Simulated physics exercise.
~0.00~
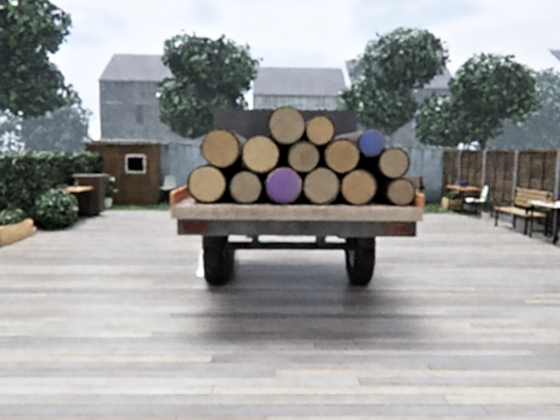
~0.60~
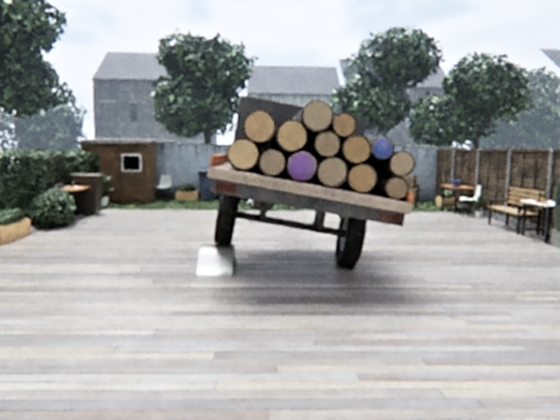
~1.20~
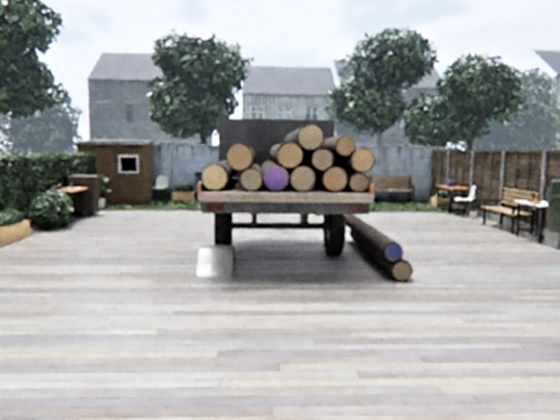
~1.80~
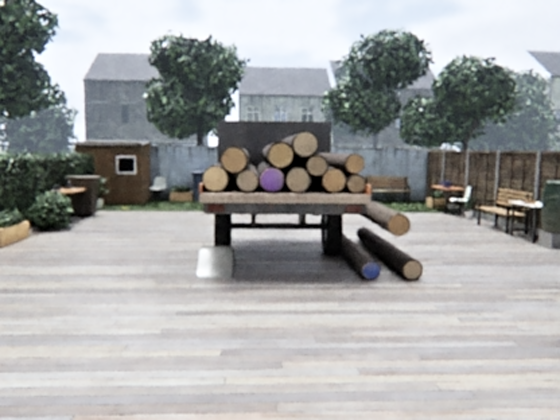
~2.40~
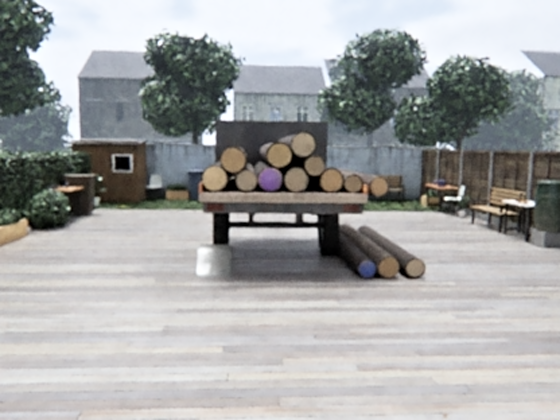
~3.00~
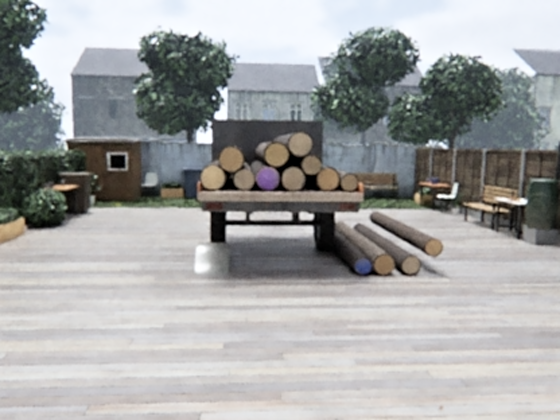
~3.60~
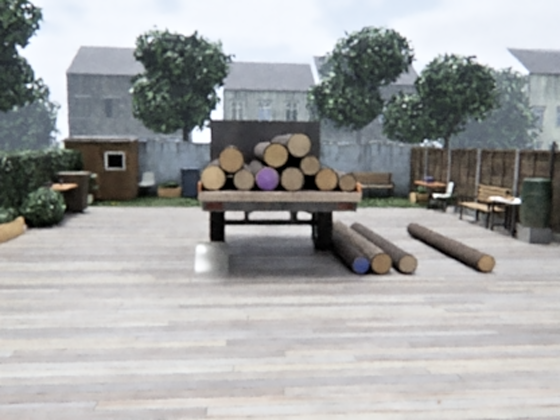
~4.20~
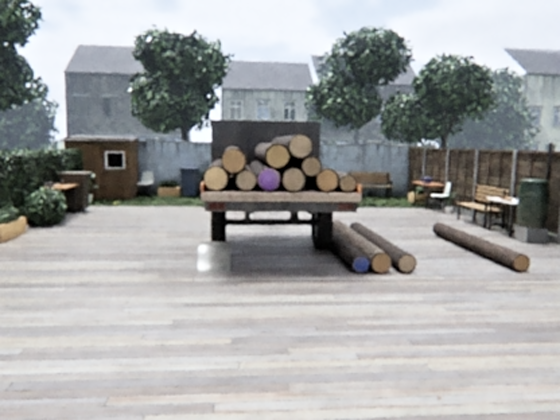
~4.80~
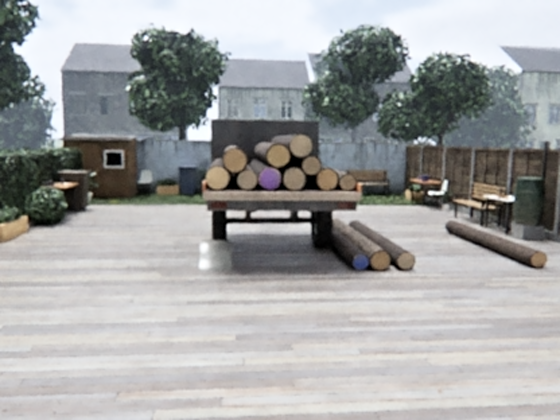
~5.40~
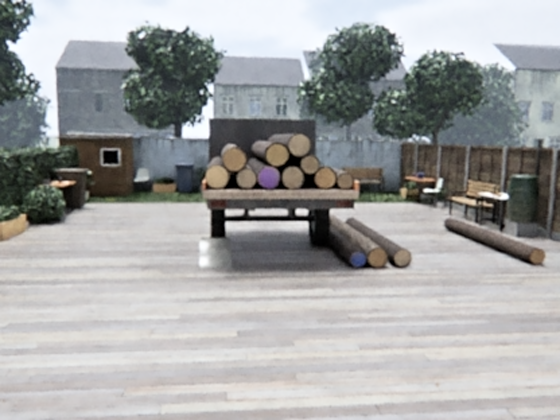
To begin with, a flat trailer stacked with logs, one with a blue end and one with a purple end, stands on a planked surface before trees and grey houses. Its left side lifts over a pale hump, tilting the whole load to the right. As the trailer levels out, the blue log drops off the right side, and more logs follow. One of the fallen logs rolls away to the right and stops. At the end, the blue log lies beside the trailer with two others, while the purple one remains aboard in the bottom row.
